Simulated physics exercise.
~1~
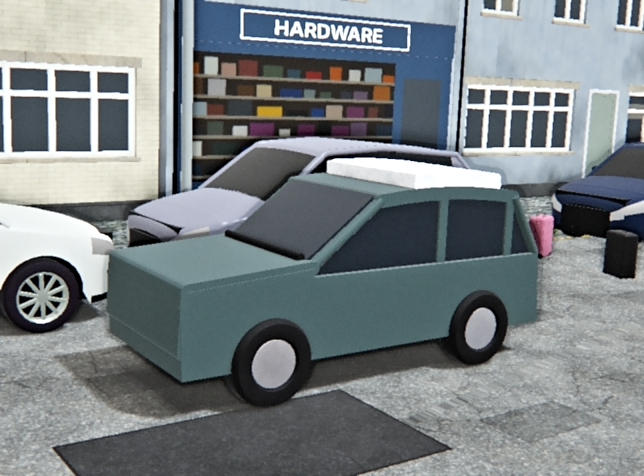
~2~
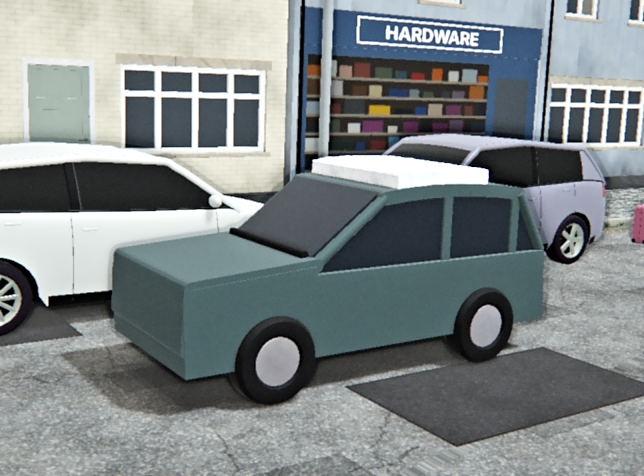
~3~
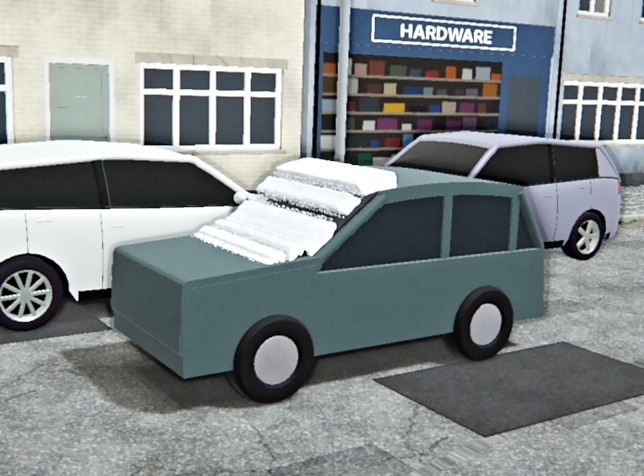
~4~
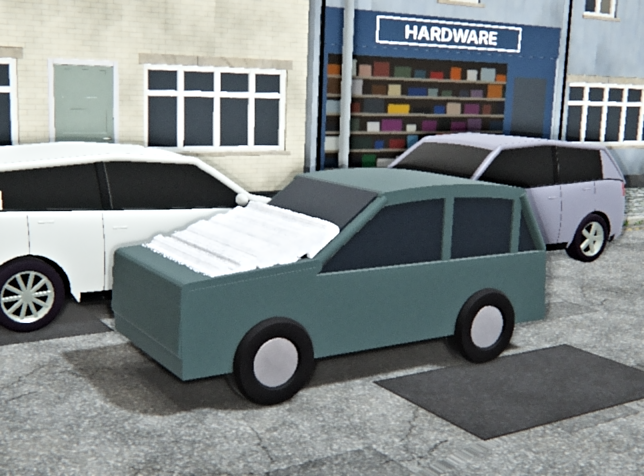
Green car braking on a street past a hardware shop, snow sliding off its roof down the windscreen and settling mostly on the bonnet.
